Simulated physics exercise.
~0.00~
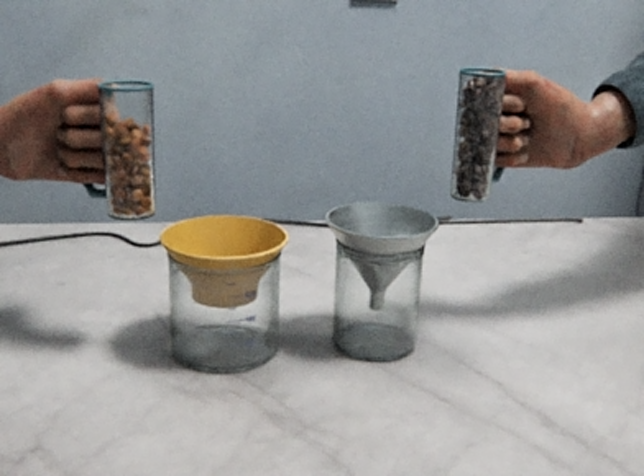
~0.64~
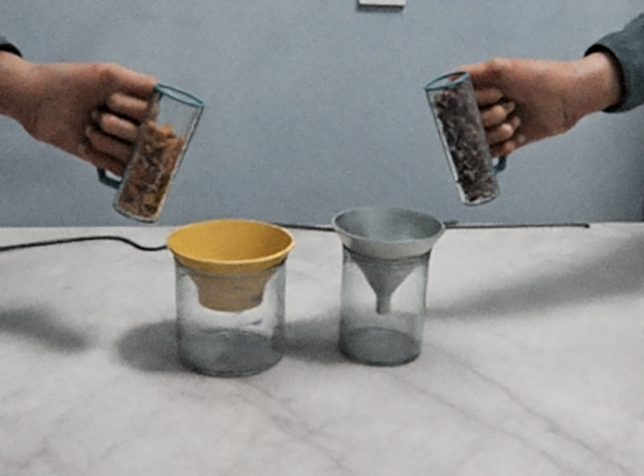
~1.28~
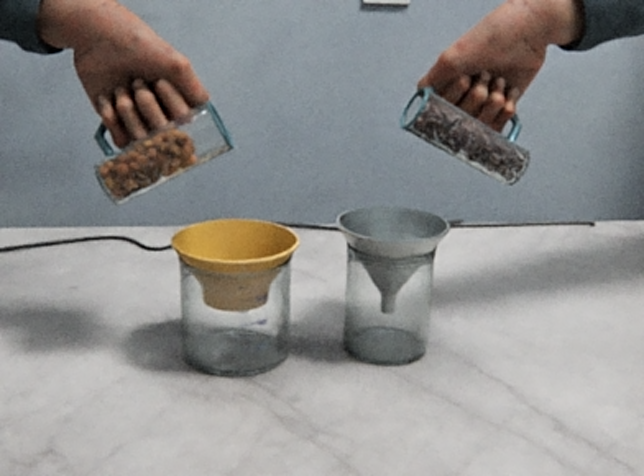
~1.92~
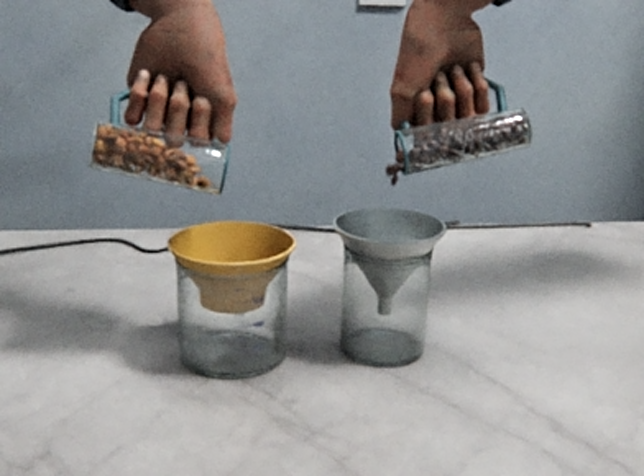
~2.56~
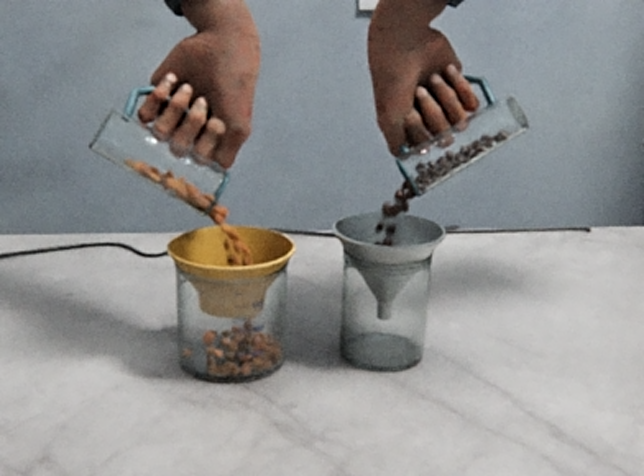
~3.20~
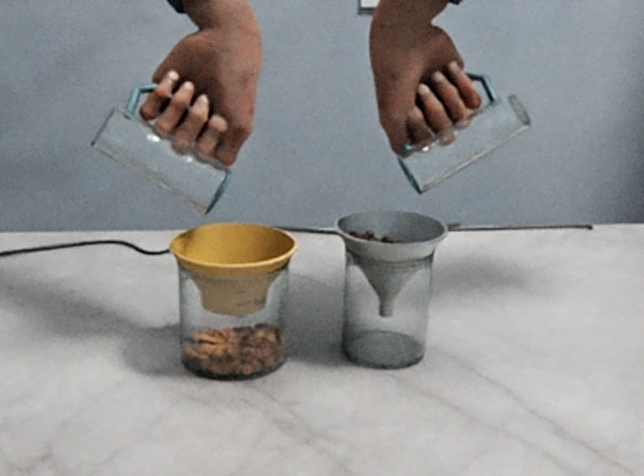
On a marble-looking counter, two hands tipped clear cups over funnels set in jars; the orange-brown pieces on the left ran through the yellow funnel into the jar, while the dark ones on the right stayed stuck in the gray funnel, leaving its jar empty.
